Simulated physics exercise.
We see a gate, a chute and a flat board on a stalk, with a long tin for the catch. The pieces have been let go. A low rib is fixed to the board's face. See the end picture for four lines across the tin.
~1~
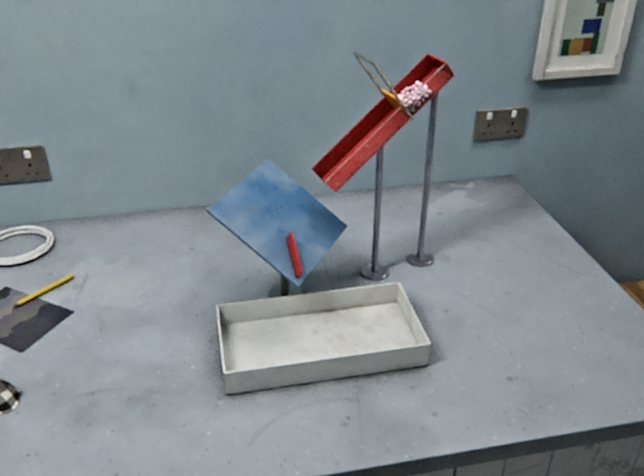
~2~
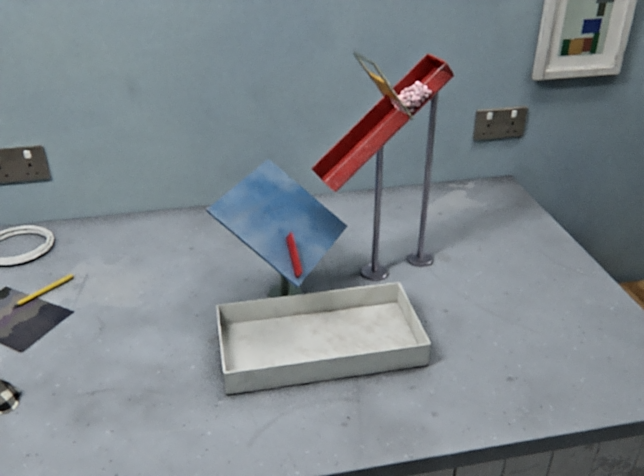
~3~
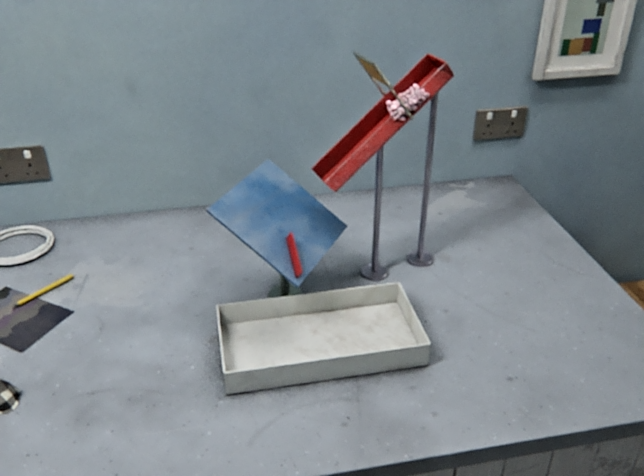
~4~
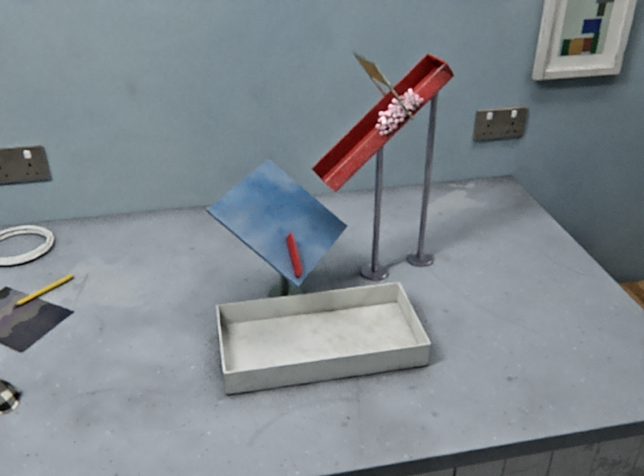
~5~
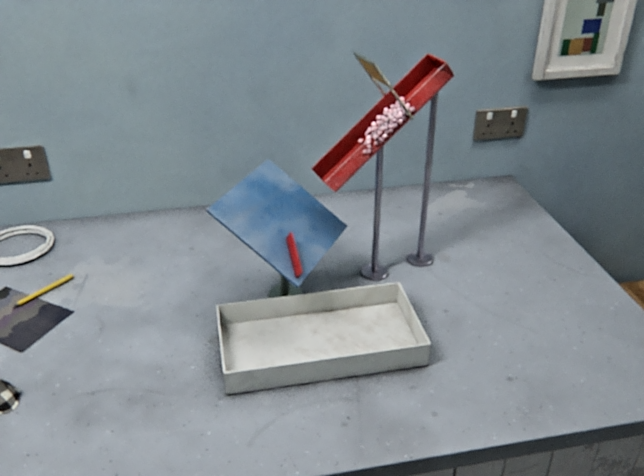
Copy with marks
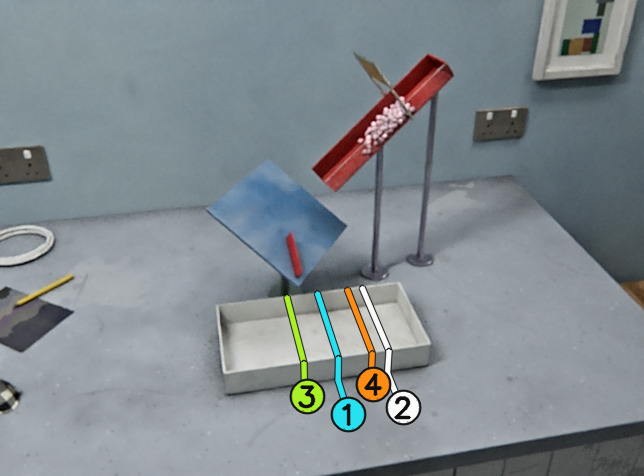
A raised red chute standing above a tilted blue board and pale tin, its gate lifting and pinkish-white beads sliding down leftward.
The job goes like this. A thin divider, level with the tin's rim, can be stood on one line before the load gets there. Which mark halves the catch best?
Take 1.
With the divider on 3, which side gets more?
More lands on the right.
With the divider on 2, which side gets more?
Left.
On the marked copy, line 1 crosses the front rim at (338, 357); line 2 crosses the front rim at (388, 350); line 3 crosses the front rim at (303, 362); line 4 crosses the front rim at (371, 352).
With 1, of what is caught, about half on the left of the divider, about half on the right.
With 2, of what is caught, most on the left of the divider, a small part on the right.
With 3, of what is caught, about a quarter on the left of the divider, most on the right.
With 4, of what is caught, most on the left of the divider, about a quarter on the right.
